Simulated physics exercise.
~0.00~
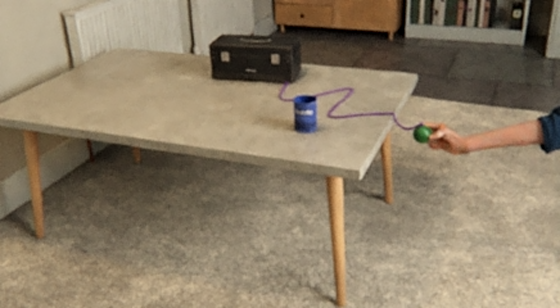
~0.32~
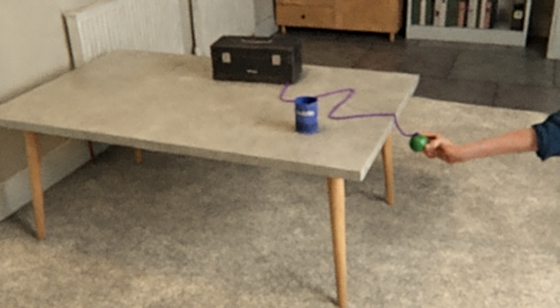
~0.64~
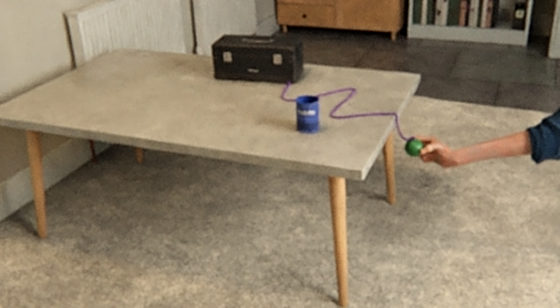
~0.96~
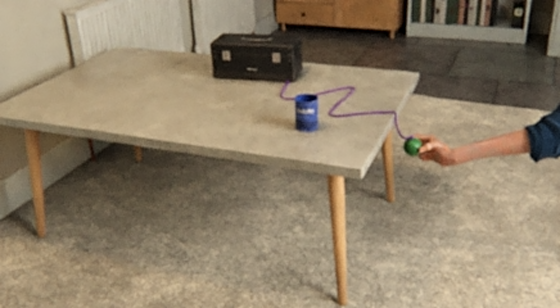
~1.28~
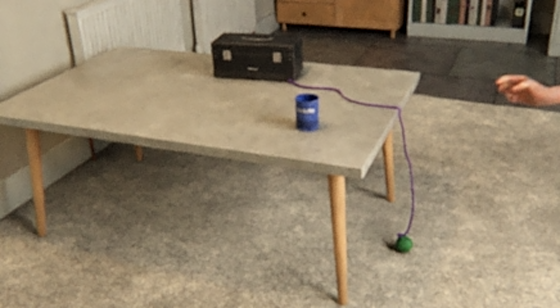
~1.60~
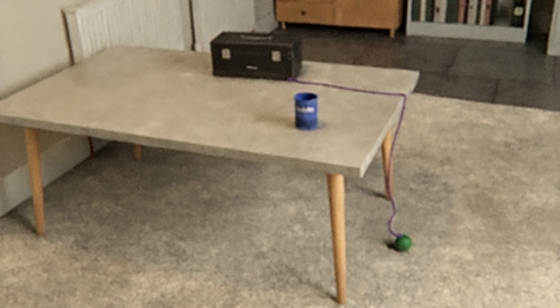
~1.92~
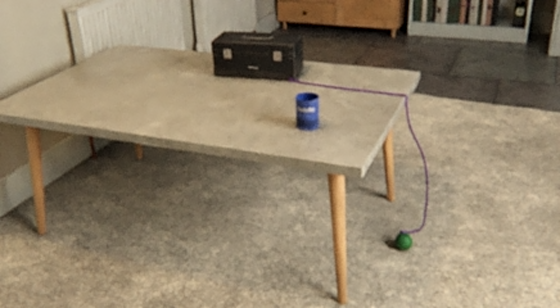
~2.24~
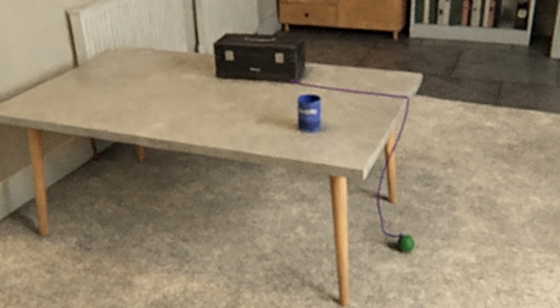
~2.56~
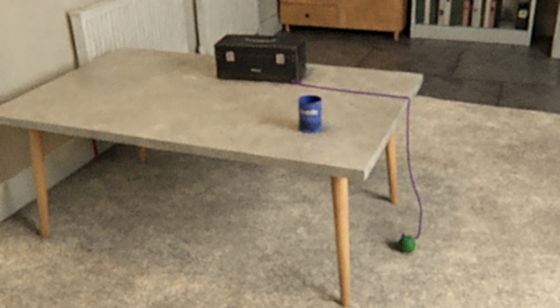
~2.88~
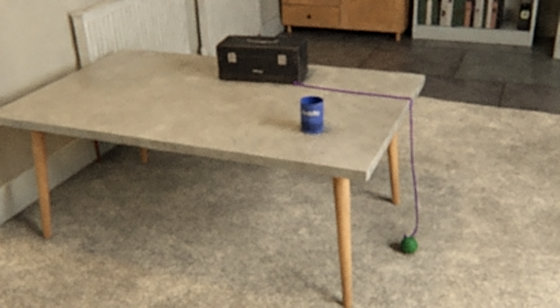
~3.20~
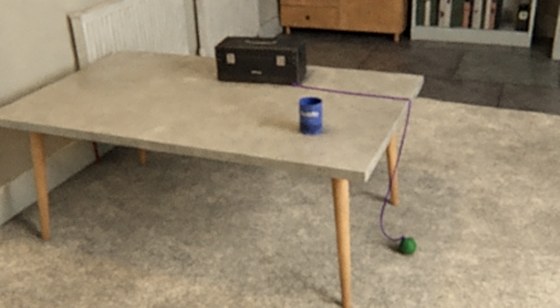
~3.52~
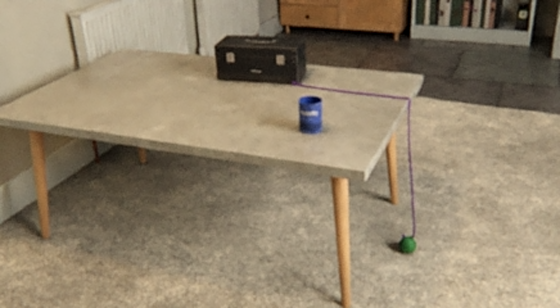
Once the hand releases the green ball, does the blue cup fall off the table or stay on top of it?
The blue cup stays on top of the table, while the green ball drops all the way to the floor.
